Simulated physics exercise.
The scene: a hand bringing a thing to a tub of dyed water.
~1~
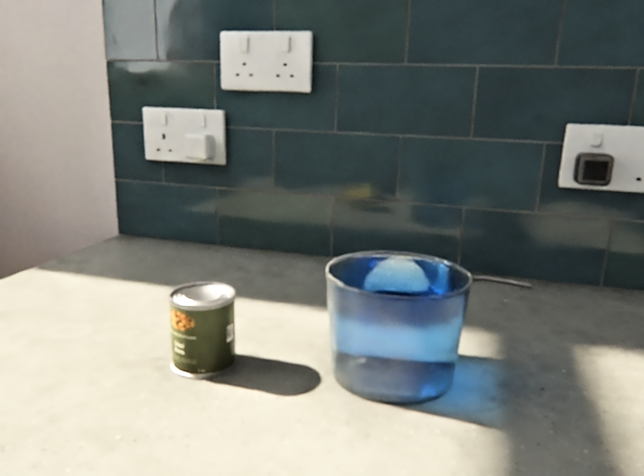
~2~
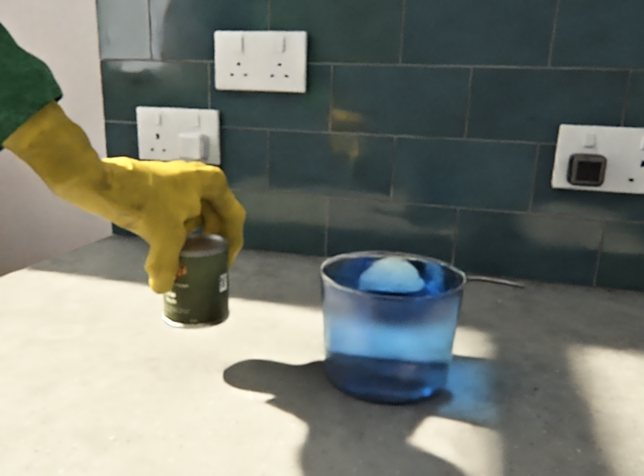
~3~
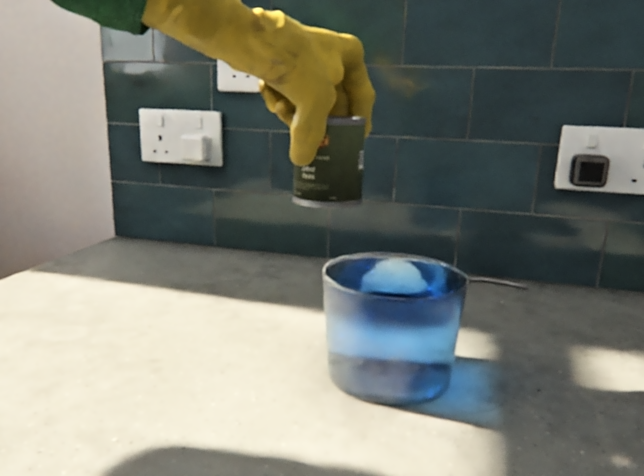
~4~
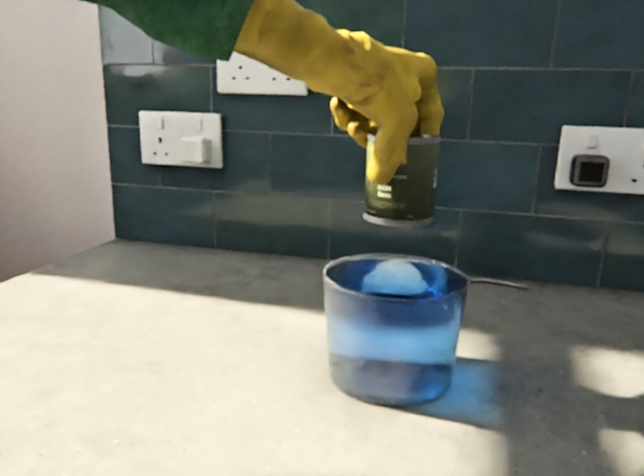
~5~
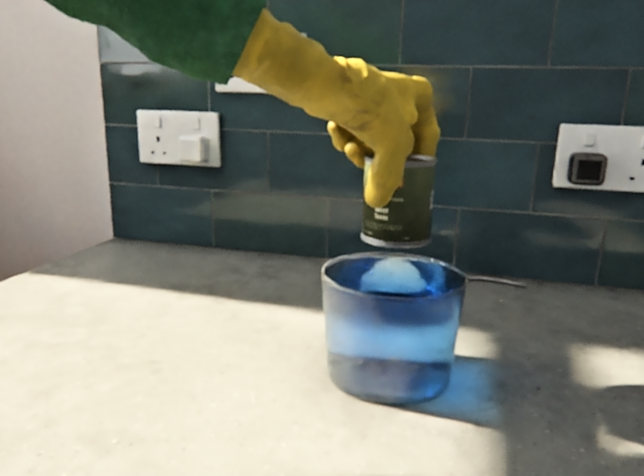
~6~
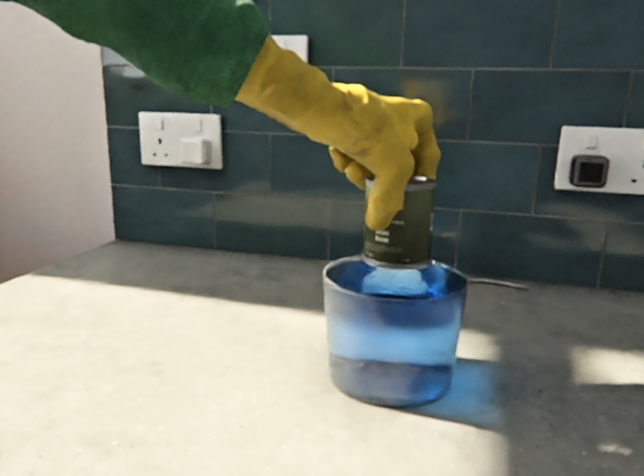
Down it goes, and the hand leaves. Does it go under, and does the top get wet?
In the dyed water it sinks. The tub runs over.
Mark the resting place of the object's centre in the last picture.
At about (391, 338).
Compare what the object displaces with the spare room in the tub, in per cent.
Close to 380 %.
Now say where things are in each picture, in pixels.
In the first picture, the tin of food lies on the top at (204, 329); tub (395, 321) nearly full.
In the second picture, a hand picks up the tin of food at (196, 280); tub nearly full, surface at (392, 276).
In the third picture, the tin of food is carried over at (329, 159); tub (391, 323) nearly full.
In the fourth picture, the tin of food is above the tub at (401, 178); tub nearly full, surface at (395, 278).
In the fifth picture, the tin of food comes down at (398, 199); tub (391, 322) nearly full.
In the sixth picture, the tin of food is just over the surface at (398, 220); tub nearly full, surface at (395, 279).
Next, the tin of food enters the dyed water; the tub is full to the brim; it has run over.
After that, the tin of food goes on down; the tub is full to the brim; it has run over.
Finally, the tin of food has sunk; the tub is full to the brim; it has run over.
